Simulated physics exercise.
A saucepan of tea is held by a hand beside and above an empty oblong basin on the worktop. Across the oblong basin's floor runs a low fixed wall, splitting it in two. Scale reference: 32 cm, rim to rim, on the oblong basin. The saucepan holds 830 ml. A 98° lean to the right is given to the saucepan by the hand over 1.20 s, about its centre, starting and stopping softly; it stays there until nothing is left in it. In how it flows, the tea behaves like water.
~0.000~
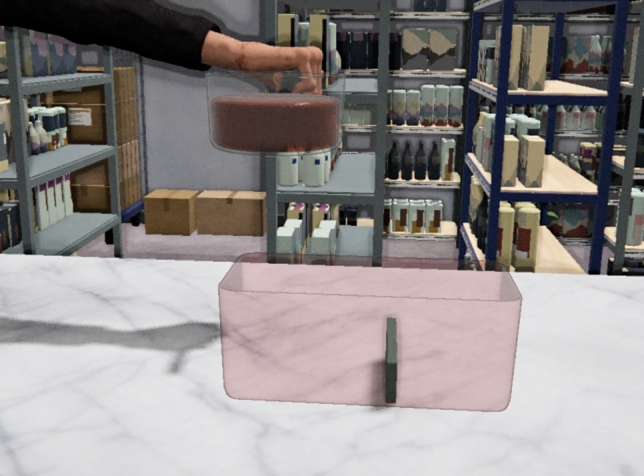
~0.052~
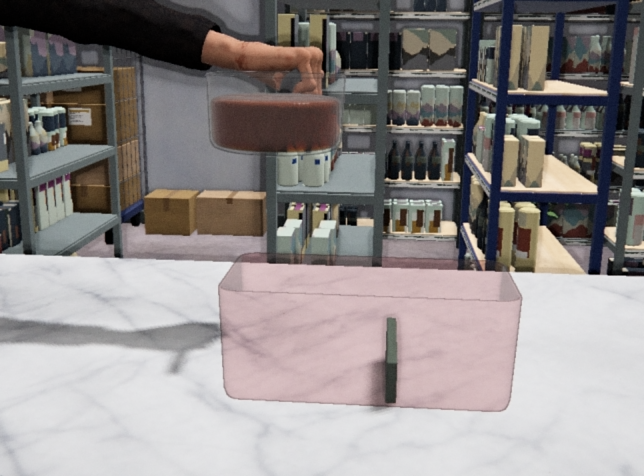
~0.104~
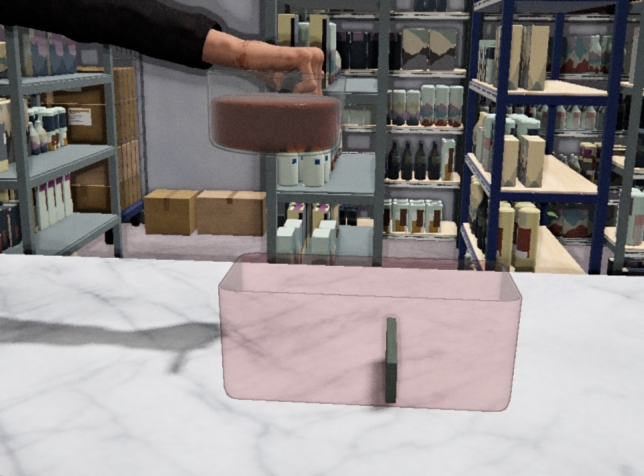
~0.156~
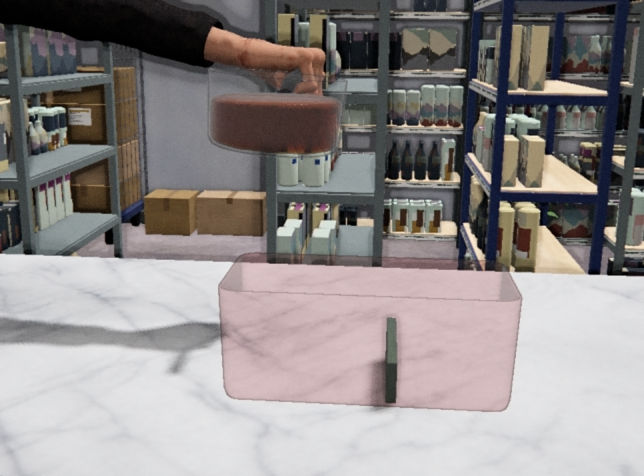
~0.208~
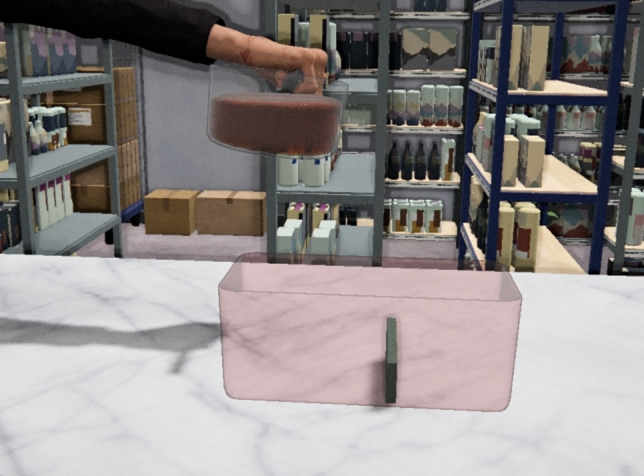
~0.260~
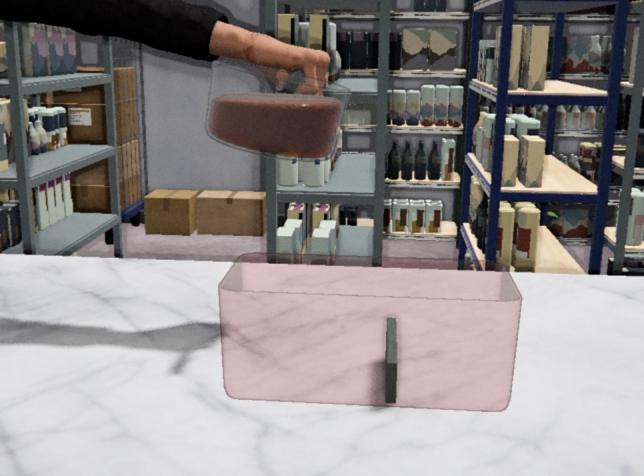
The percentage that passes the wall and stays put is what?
It is about 63 per cent.
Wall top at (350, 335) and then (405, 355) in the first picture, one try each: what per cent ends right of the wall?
The first gives near 95 per cent and the second near 45 per cent.
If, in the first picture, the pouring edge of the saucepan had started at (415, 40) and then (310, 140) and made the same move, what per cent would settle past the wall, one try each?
Near 75 in a hundred on the first go and near 5 in a hundred on the second.
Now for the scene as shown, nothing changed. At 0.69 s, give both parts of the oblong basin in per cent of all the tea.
Left side near 2, right side near 2.
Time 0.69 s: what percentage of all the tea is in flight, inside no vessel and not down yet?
It comes to about 26 percent.
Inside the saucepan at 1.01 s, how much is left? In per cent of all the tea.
18 per cent or so.
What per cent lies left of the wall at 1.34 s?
I'd say near 30 percent.
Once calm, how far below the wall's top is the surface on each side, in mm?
About 38 mm left, about 20 mm right.
After 0.69 s the tilt is 61° and 70 per cent is still to pour, 2 is left of the wall and 2 right of it.
After 1.01 s the tilt is 92° and 18 per cent is still to pour, 8 is left of the wall and 56 right of it.
After 1.34 s the tilt is 98° and 2 per cent is still to pour, 31 is left of the wall and 63 right of it.
After 1.70 s the tilt is 98° and 0 per cent is still to pour, 35 is left of the wall and 63 right of it.
In the end 36 per cent lies left of the wall, 63 right of it and 1 outside.
